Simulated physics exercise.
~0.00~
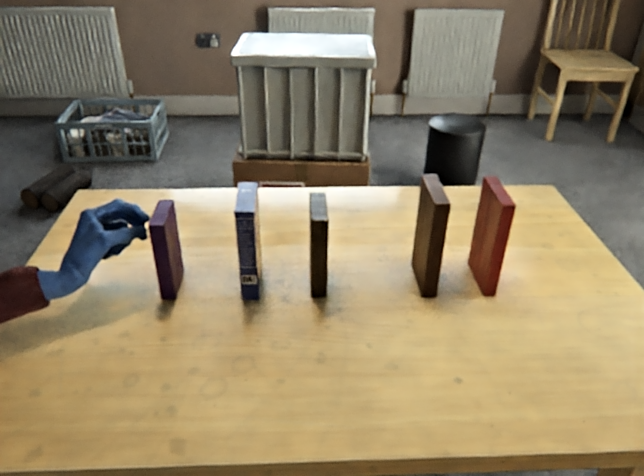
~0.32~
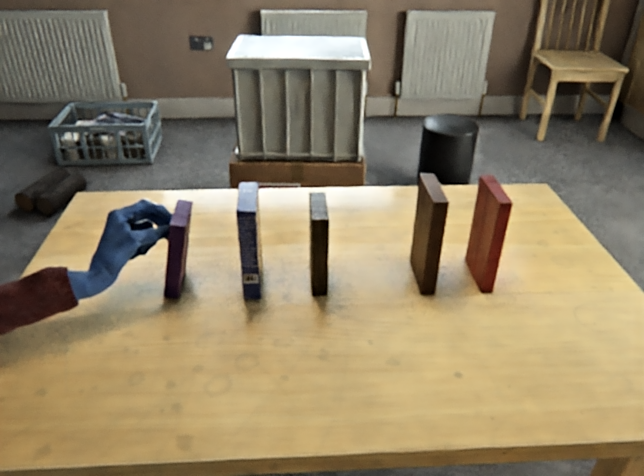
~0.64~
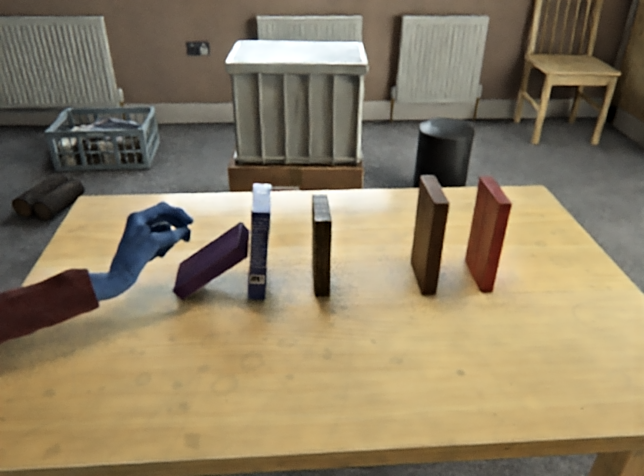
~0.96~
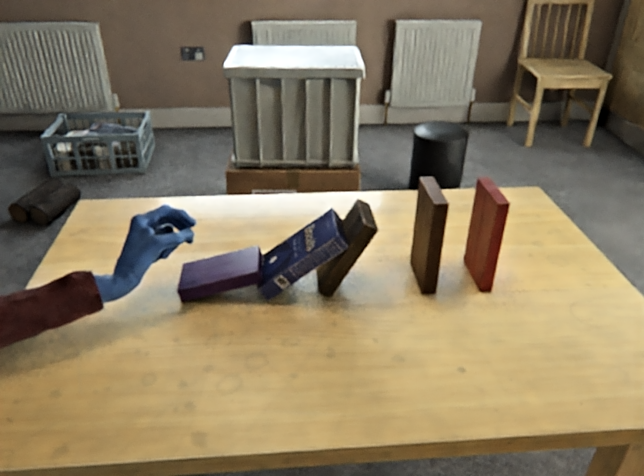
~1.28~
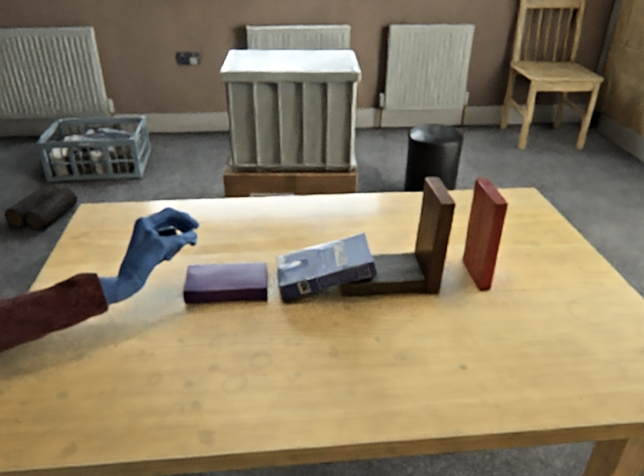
On a wooden table, a gloved hand topples three blocks rightward, leaving two standing.
